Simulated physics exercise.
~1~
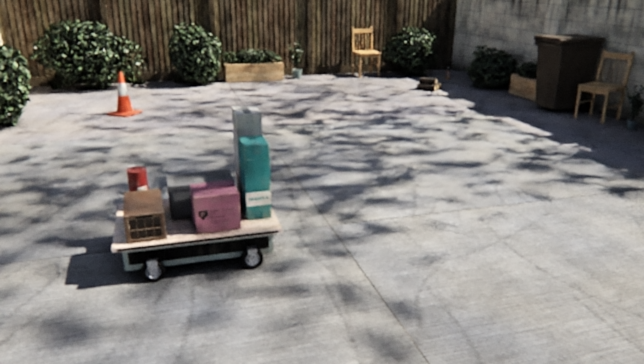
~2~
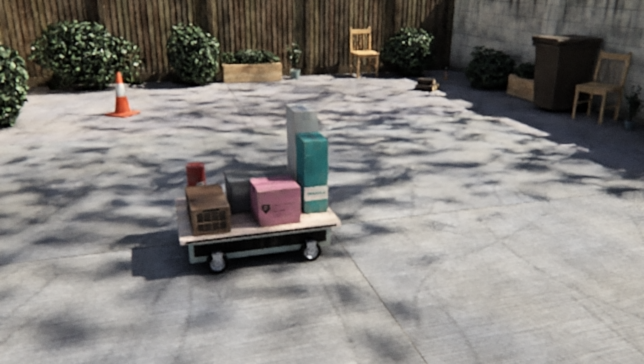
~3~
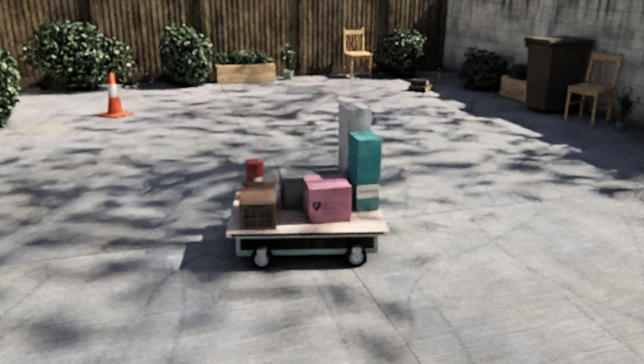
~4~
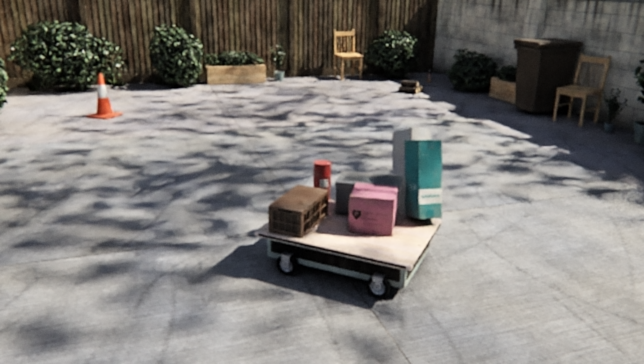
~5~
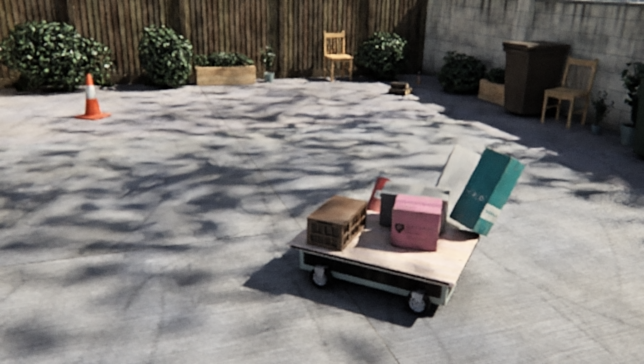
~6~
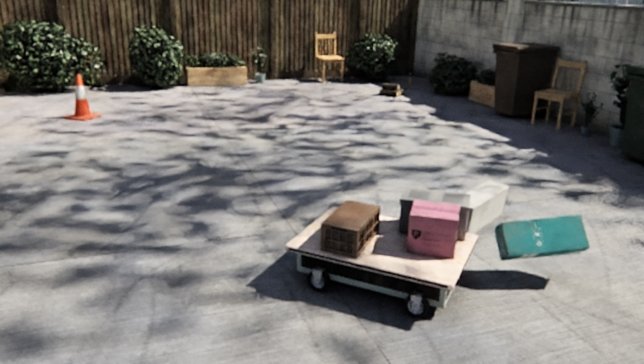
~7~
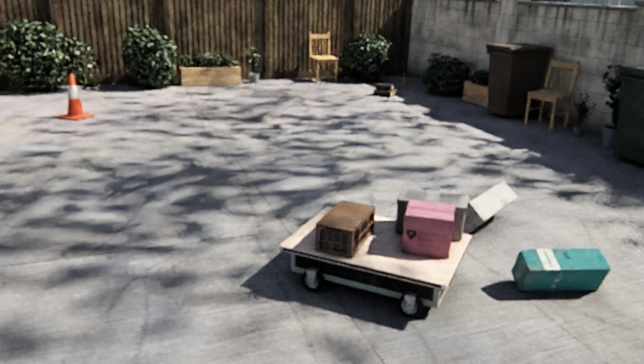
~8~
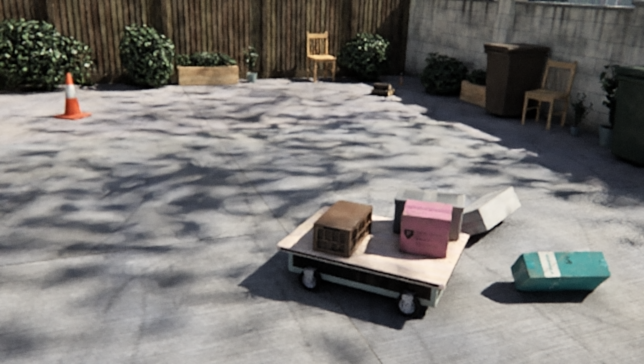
In a sunlit paved yard edged by a wooden fence and shrubs, a low flat cart rolls to the right, loaded with loose boxes and a small red canister. It carries its load steadily at first, then swings around toward the viewer. As it turns, the tall turquoise box and the white box beside it lean right, and the canister tips behind the others. Both tall boxes topple off the right side while the canister drops from view. The cart halts, with the turquoise box lying on the ground, the white one slanted against the deck's edge, and the brown crate, pink box and grey tote still aboard.
